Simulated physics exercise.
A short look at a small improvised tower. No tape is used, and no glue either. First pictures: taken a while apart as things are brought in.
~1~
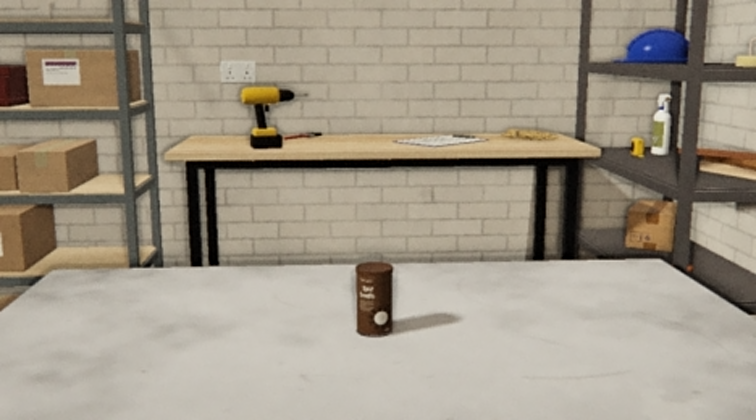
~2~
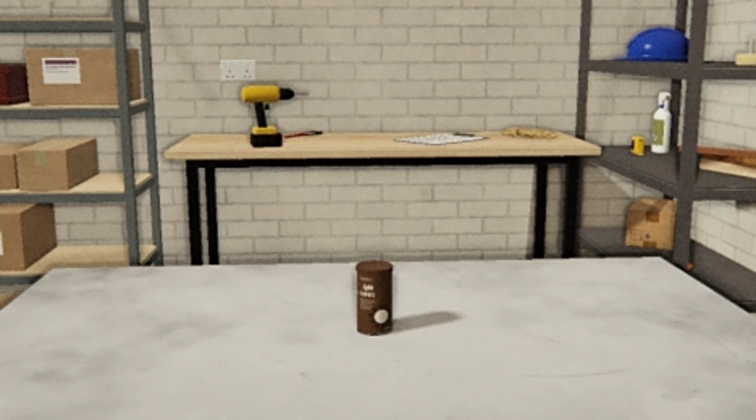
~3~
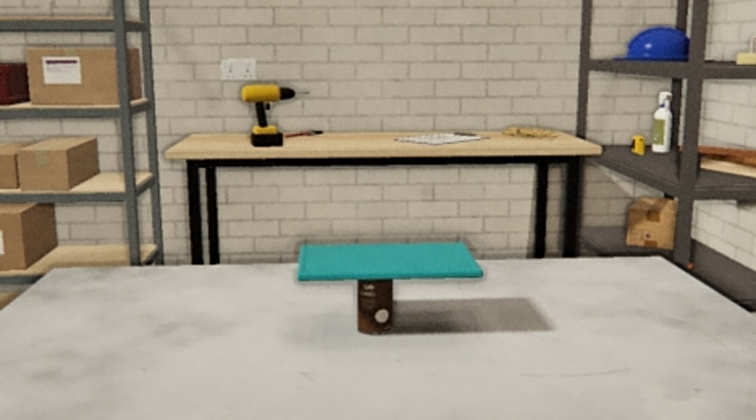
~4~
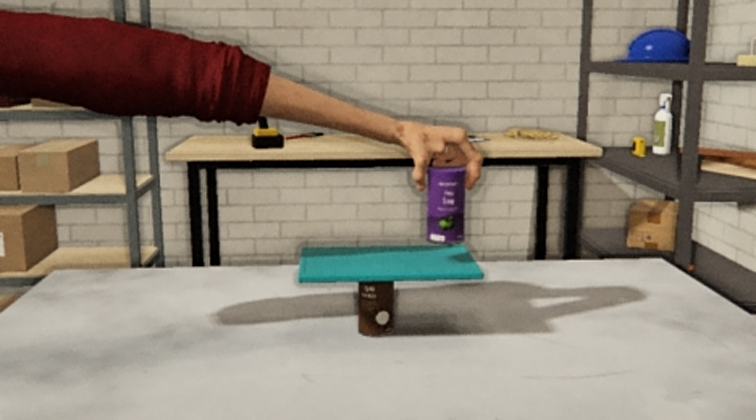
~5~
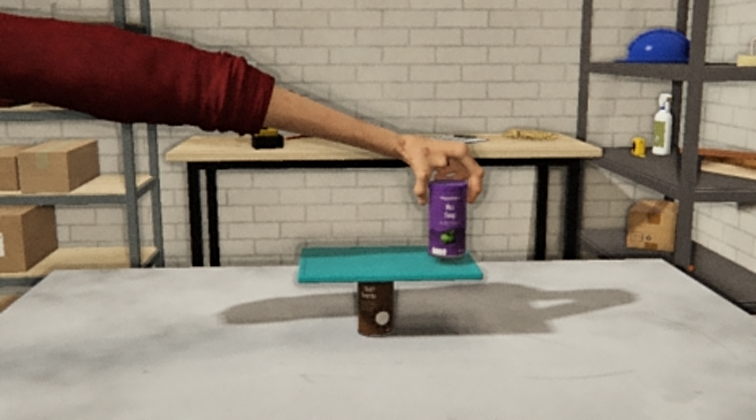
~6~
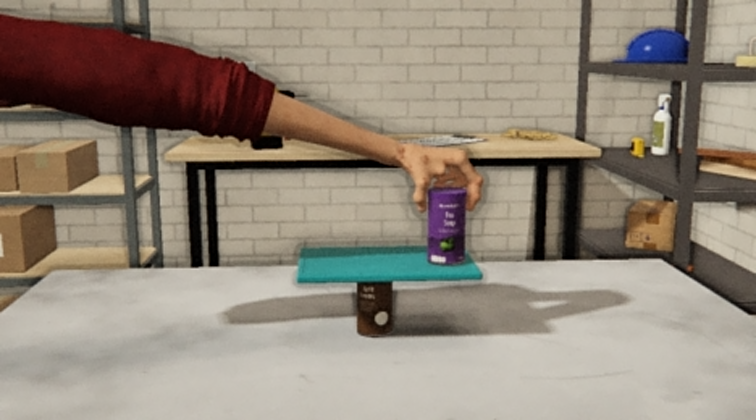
A hand lowering a purple tin onto the right side of a teal board lying across a brown tin, keeping hold of it.
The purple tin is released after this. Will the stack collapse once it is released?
Yes, it collapses.
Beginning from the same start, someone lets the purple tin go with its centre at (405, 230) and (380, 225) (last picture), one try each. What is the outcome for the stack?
Try one: The stack collapses; try two: The stack remains standing.
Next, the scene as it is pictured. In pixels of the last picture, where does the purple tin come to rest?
End position: Approximately (561, 325).
Then, 0.30 s after the last picture, purple tin now fallen; turquoise lid tipped 40° from how it was.
Then, 0.50 s after the last picture, turquoise lid tipped 49° from how it was.
Then, 0.90 s after the last picture, turquoise lid now fallen; brown tin slid a little.
At rest, fallen, purple tin and turquoise lid; brown tin in place. Seen from the same camera at the end, purple tin near (561, 325). The stack comes apart.
